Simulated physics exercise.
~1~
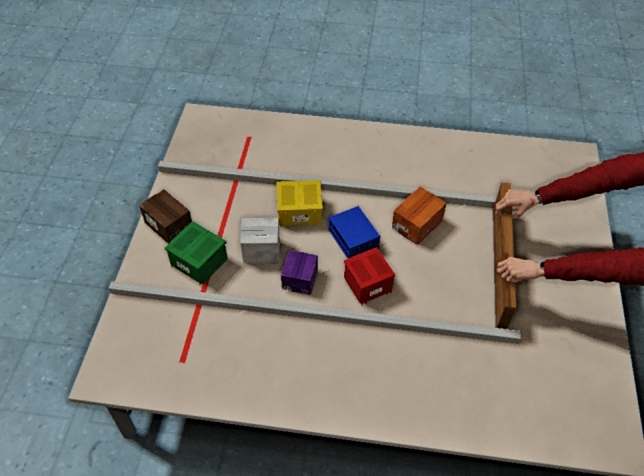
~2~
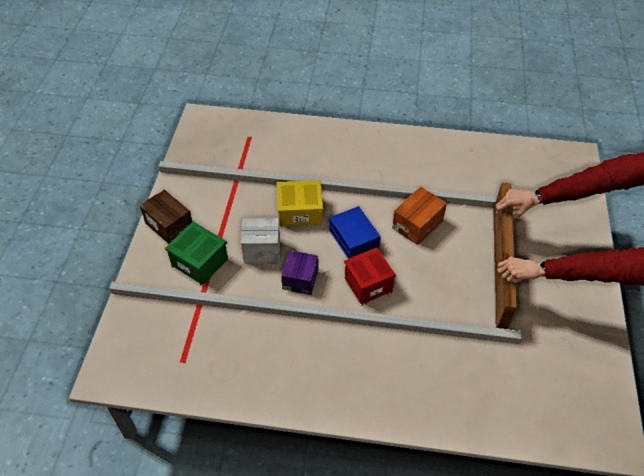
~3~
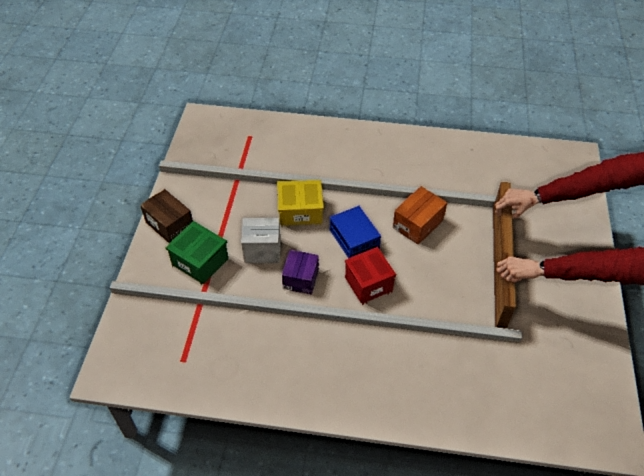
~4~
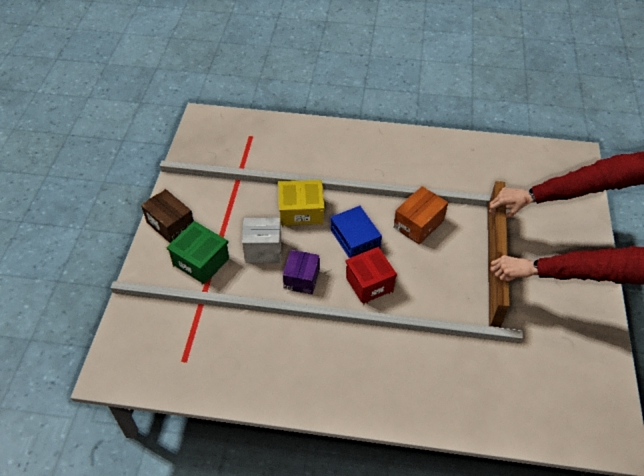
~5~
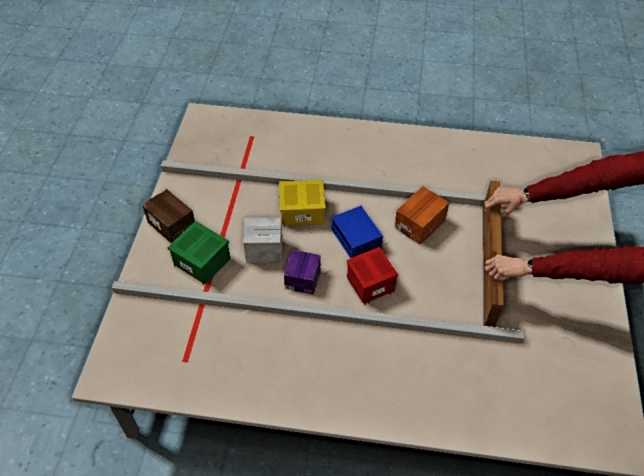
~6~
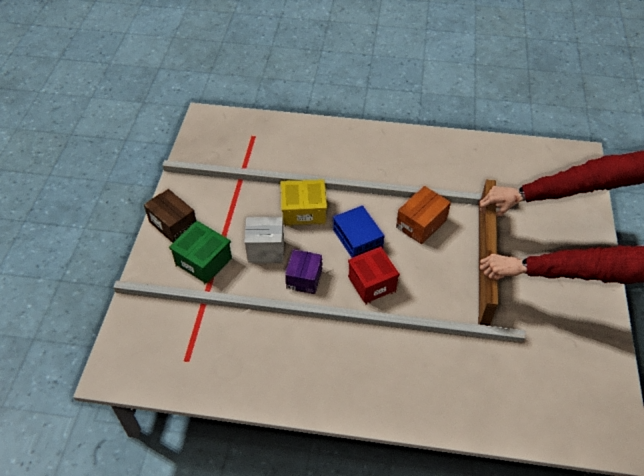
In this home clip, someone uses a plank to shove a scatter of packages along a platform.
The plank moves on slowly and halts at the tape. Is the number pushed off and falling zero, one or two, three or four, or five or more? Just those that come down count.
A single one or a pair drops off.
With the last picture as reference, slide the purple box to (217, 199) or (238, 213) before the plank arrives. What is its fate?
The purple box ends up below at the first spot and is safe at the second.
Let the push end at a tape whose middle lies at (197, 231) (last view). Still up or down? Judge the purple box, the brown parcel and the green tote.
Lab note: Purple box is safe; brown parcel comes off; green tote comes off.
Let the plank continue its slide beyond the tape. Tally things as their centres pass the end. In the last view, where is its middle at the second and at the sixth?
(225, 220), then (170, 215).
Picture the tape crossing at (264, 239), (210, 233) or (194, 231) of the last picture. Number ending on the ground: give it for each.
Down on the ground: 0, 2 and 4.
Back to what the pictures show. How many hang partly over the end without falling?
The total would be 1.
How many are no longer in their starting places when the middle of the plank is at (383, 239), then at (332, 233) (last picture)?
Answer - first 3, then 6.
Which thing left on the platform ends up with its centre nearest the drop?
Foremost, the brown parcel.
Soon after, none off yet; brown parcel at rest near (171, 216); green tote at rest near (202, 253); white parcel at rest near (265, 240).
Then, none off yet; brown parcel at rest near (171, 216); green tote at rest near (202, 253); white parcel moved a little near (256, 243).
Further on, none off yet; brown parcel moved a little near (168, 214); green tote moved about its own width near (170, 253); white parcel moved about its own width near (209, 237).
At rest, the number that fall off is one or two; fallen, green tote.
